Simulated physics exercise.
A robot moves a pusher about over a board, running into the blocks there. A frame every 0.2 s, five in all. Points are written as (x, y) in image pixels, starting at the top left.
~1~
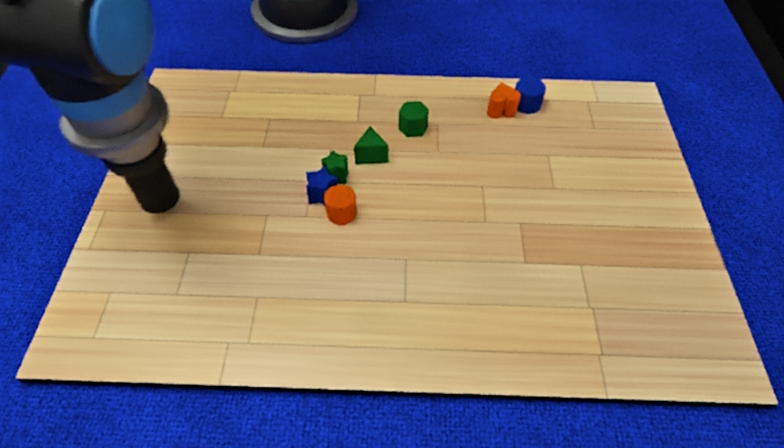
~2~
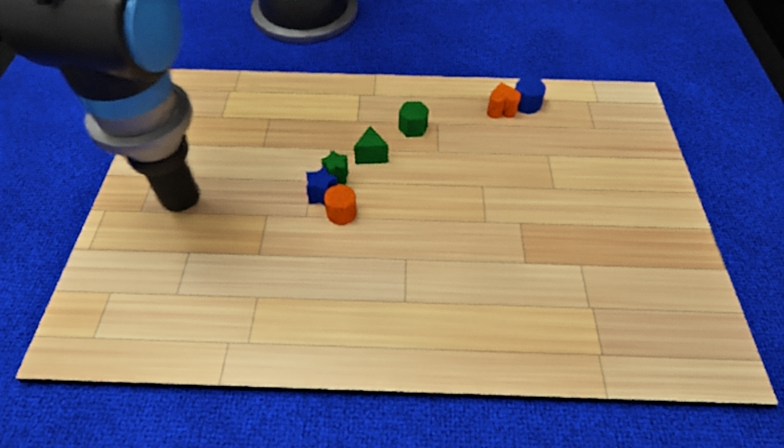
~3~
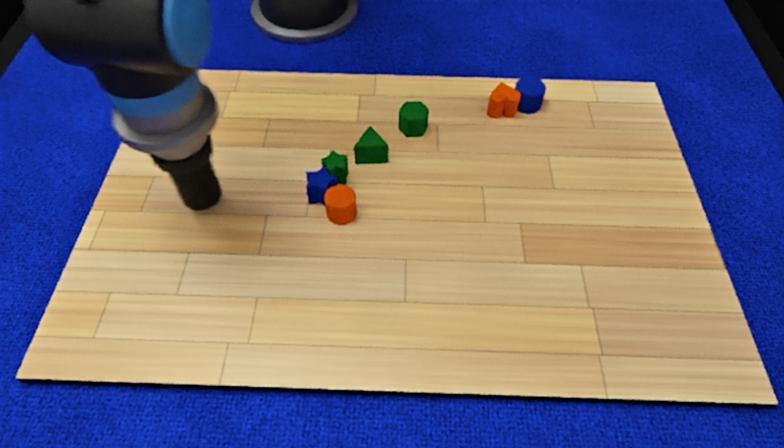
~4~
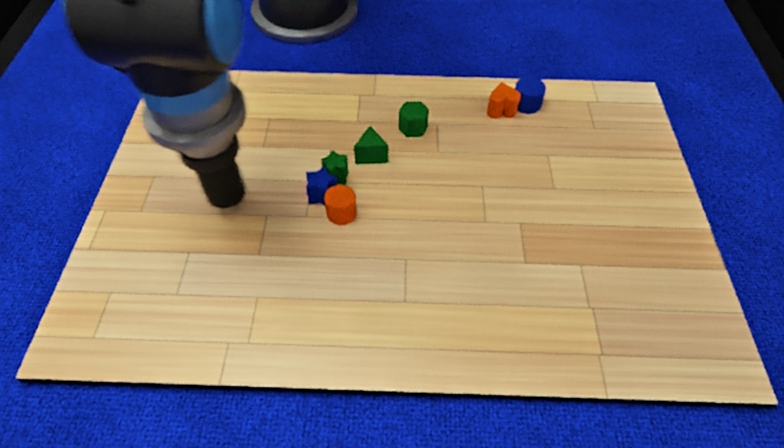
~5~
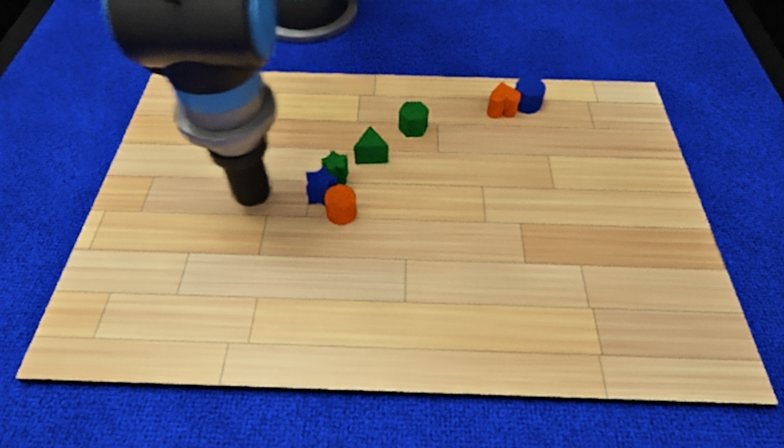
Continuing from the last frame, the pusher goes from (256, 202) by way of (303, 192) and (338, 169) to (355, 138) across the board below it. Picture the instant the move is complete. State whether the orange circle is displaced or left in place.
The orange circle is moved.
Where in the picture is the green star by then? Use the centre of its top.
When the path ends, it will be at (371, 148).
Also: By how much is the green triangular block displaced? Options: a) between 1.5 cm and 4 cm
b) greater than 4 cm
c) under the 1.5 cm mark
I'll go with a - between 1.5 cm and 4 cm.
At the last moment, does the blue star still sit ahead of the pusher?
Final answer: No.
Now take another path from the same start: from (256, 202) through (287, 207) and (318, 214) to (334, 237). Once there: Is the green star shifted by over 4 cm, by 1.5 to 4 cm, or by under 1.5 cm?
It will fall in the lowest band, under 1.5 cm.
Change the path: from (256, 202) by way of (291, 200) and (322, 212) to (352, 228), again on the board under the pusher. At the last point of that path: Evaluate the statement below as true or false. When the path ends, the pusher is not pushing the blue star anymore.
The statement is true.
The first path, step by step. One third of the way, pusher at (301, 182); blue star at (331, 176); green star at (342, 158), turned 35° anticlockwise; orange circle at (346, 197).
Two thirds of the way, pusher at (338, 157); blue star at (353, 171), turned 55° clockwise; green star at (366, 150), turned 45° anticlockwise; orange circle at (353, 198); green triangular block at (387, 133).
At the end, pusher at (354, 127); blue star at (353, 171), turned 55° clockwise; green star at (371, 148), turned 15° anticlockwise; orange circle at (353, 198); green triangular block at (391, 133), turned 30° anticlockwise.
